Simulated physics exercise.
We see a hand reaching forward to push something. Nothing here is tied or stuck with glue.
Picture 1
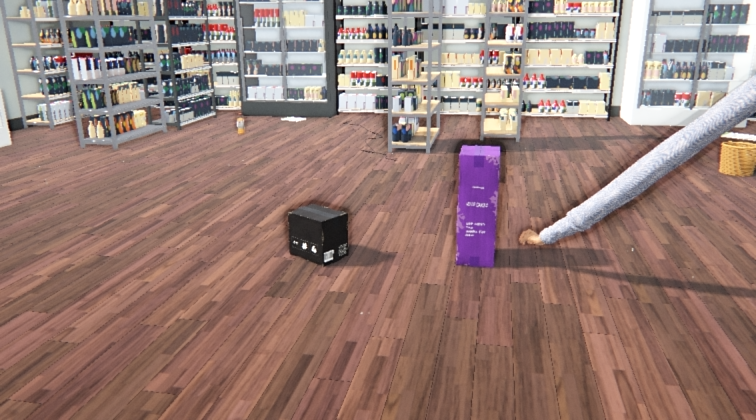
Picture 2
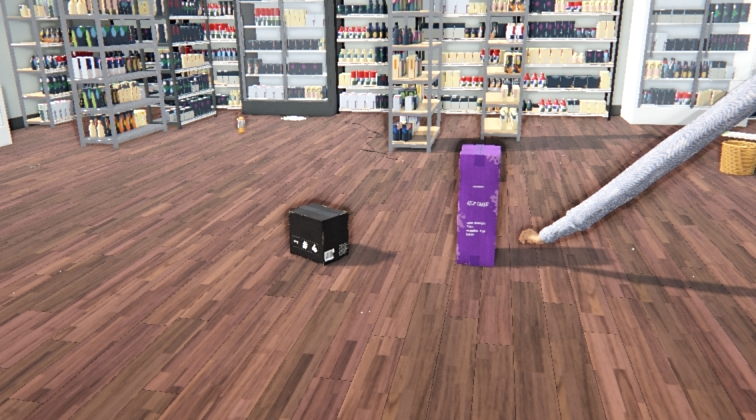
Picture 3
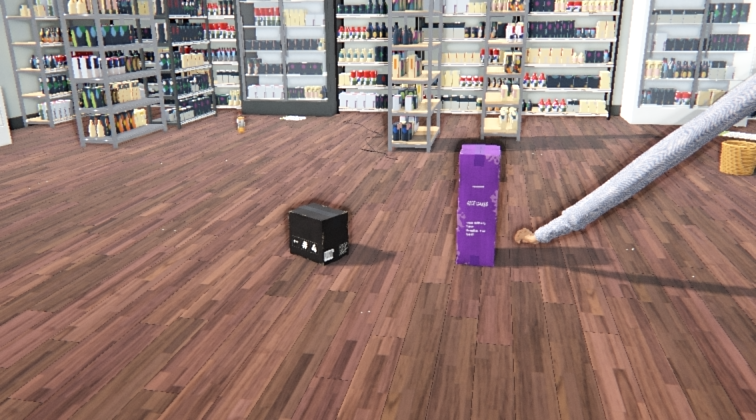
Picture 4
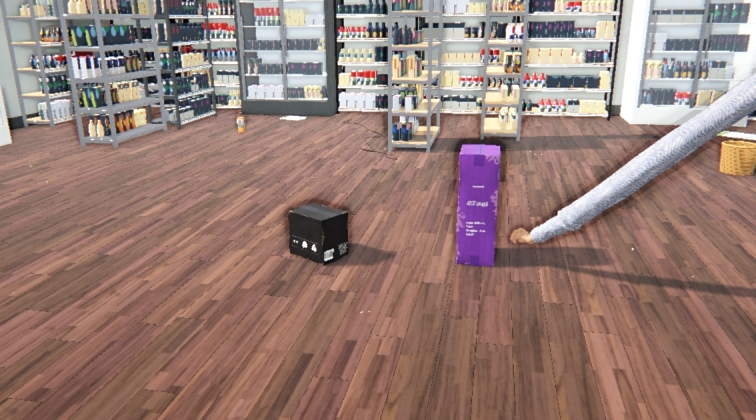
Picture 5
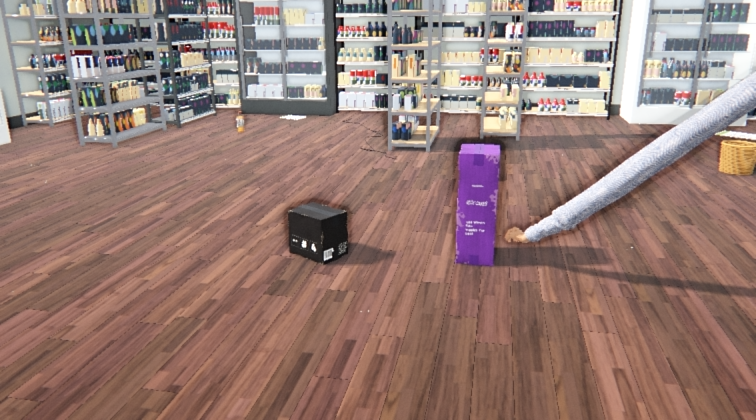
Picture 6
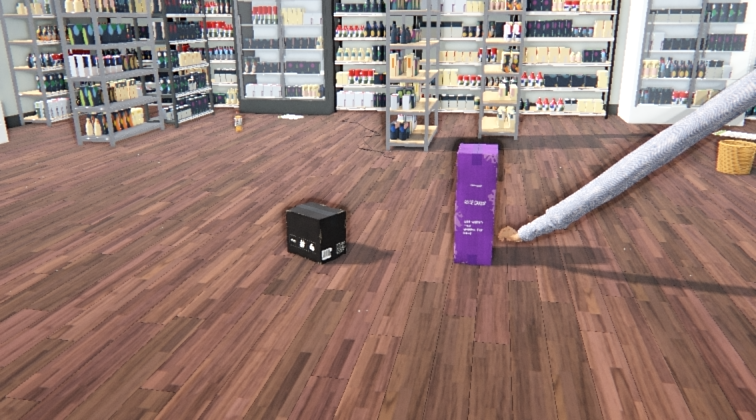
A pale, sleeve-like arm with a small tan hand at its end reaches in from the right, seen from slightly above in a shop-like room with a wooden floor and shelves of bottles behind. A small black box sits left of centre, and a tall purple box stands right of centre beside the hand. The hand creeps slightly left toward the purple box, which shifts very slightly left late on, while the black box stays put and the view barely changes.
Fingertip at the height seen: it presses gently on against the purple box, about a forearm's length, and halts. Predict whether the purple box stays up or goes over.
Most likely it remains on its bottom.
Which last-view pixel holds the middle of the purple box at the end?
Near (412, 201).
Then, 0.40 s past the last view, purple box displaced a little near (461, 203).
Then, 0.80 s past the last view, purple box displaced about its own width near (442, 202).
Then, 1.20 s past the last view, purple box displaced about its own width near (422, 201).
Finally, moved from the start, purple box. Final places as the last picture's camera would see them, purple box near (412, 201).
